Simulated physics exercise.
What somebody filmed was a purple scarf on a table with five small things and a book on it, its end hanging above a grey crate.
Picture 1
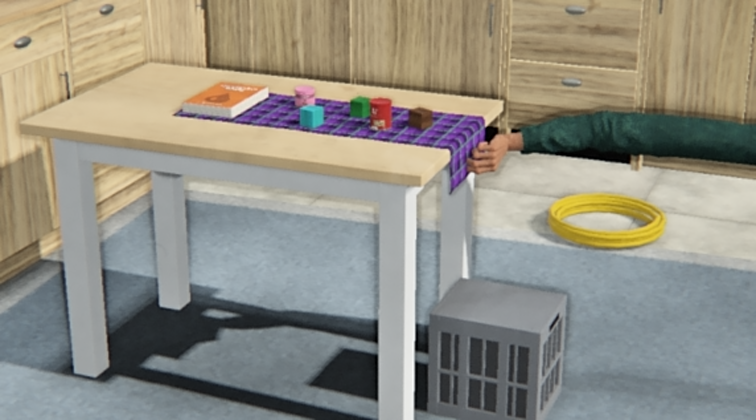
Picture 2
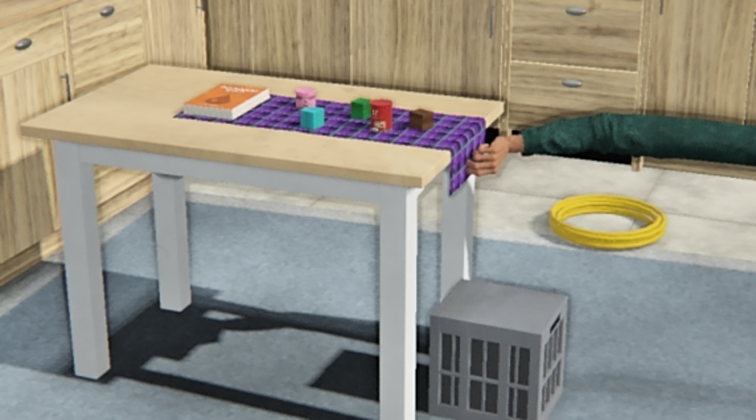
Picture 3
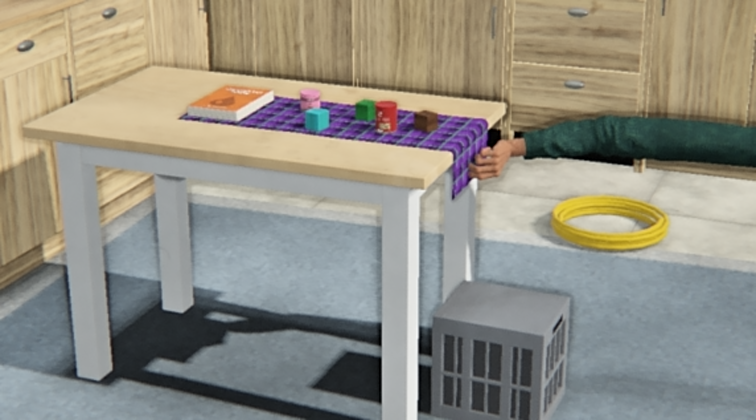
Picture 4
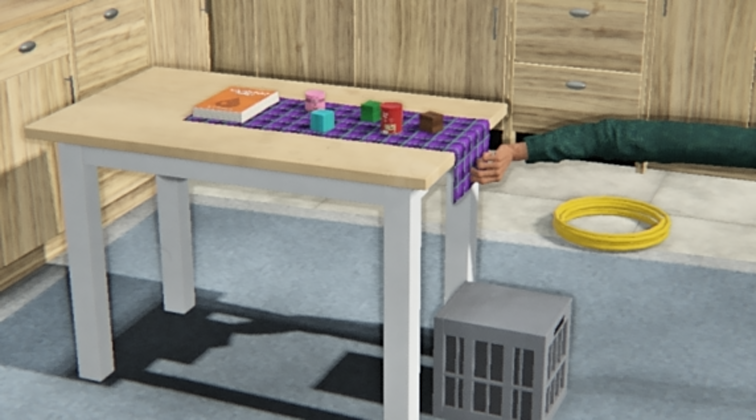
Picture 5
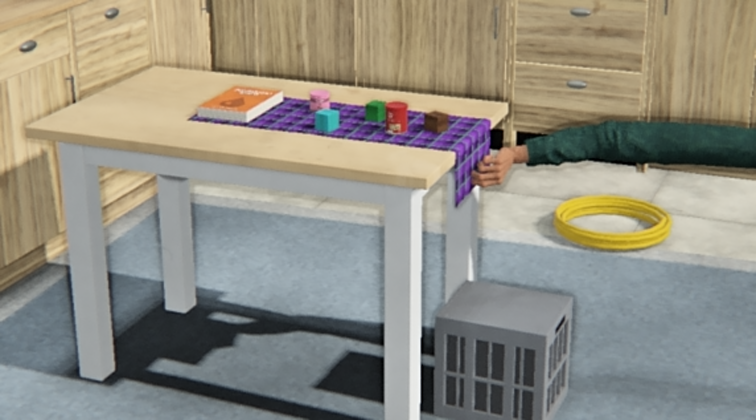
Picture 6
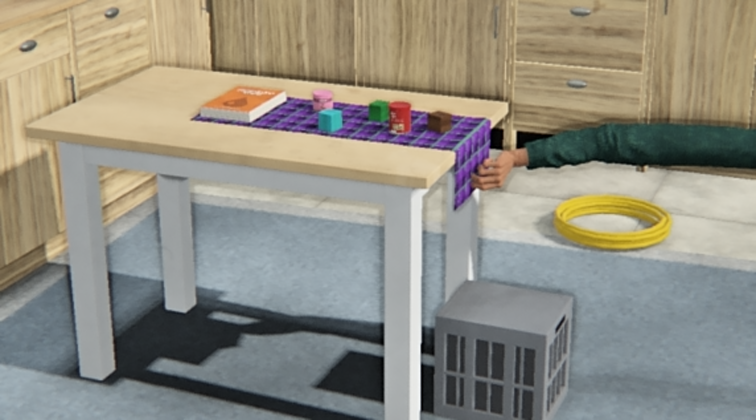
In a kitchen, a hand slowly pulling a purple checked cloth slightly over a table's edge, small objects and book shifting right.
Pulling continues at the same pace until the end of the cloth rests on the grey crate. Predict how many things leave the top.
It ends with three things gone from the top.
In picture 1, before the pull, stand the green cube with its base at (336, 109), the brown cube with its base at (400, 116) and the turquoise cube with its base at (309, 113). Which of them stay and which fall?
Outcome: Green cube stays aboard, brown cube falls away, turquoise cube stays aboard.
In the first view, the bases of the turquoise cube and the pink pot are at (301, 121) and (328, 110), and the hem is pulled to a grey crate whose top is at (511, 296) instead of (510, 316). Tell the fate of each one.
The turquoise cube stays put, the pink pot stays put.
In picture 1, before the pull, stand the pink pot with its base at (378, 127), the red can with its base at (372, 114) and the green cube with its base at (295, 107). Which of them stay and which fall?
The pink pot is off the top, the red can is off the top and the green cube is still on top.
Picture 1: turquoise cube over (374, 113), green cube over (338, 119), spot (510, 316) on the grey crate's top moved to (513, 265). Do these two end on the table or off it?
Observed: Turquoise cube remains seated; green cube remains seated.
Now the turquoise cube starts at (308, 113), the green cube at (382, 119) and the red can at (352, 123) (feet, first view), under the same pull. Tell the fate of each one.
Outcome: The turquoise cube is still in place, the green cube is gone, the red can is gone.
Soon after, hem near (473, 222); all still up.
After that, hem near (473, 249); brown cube gone.
And then, hem on the crate; brown cube, red can and green cube gone.
In the end, hem on the crate; brown cube, red can and green cube gone. It carries off three.
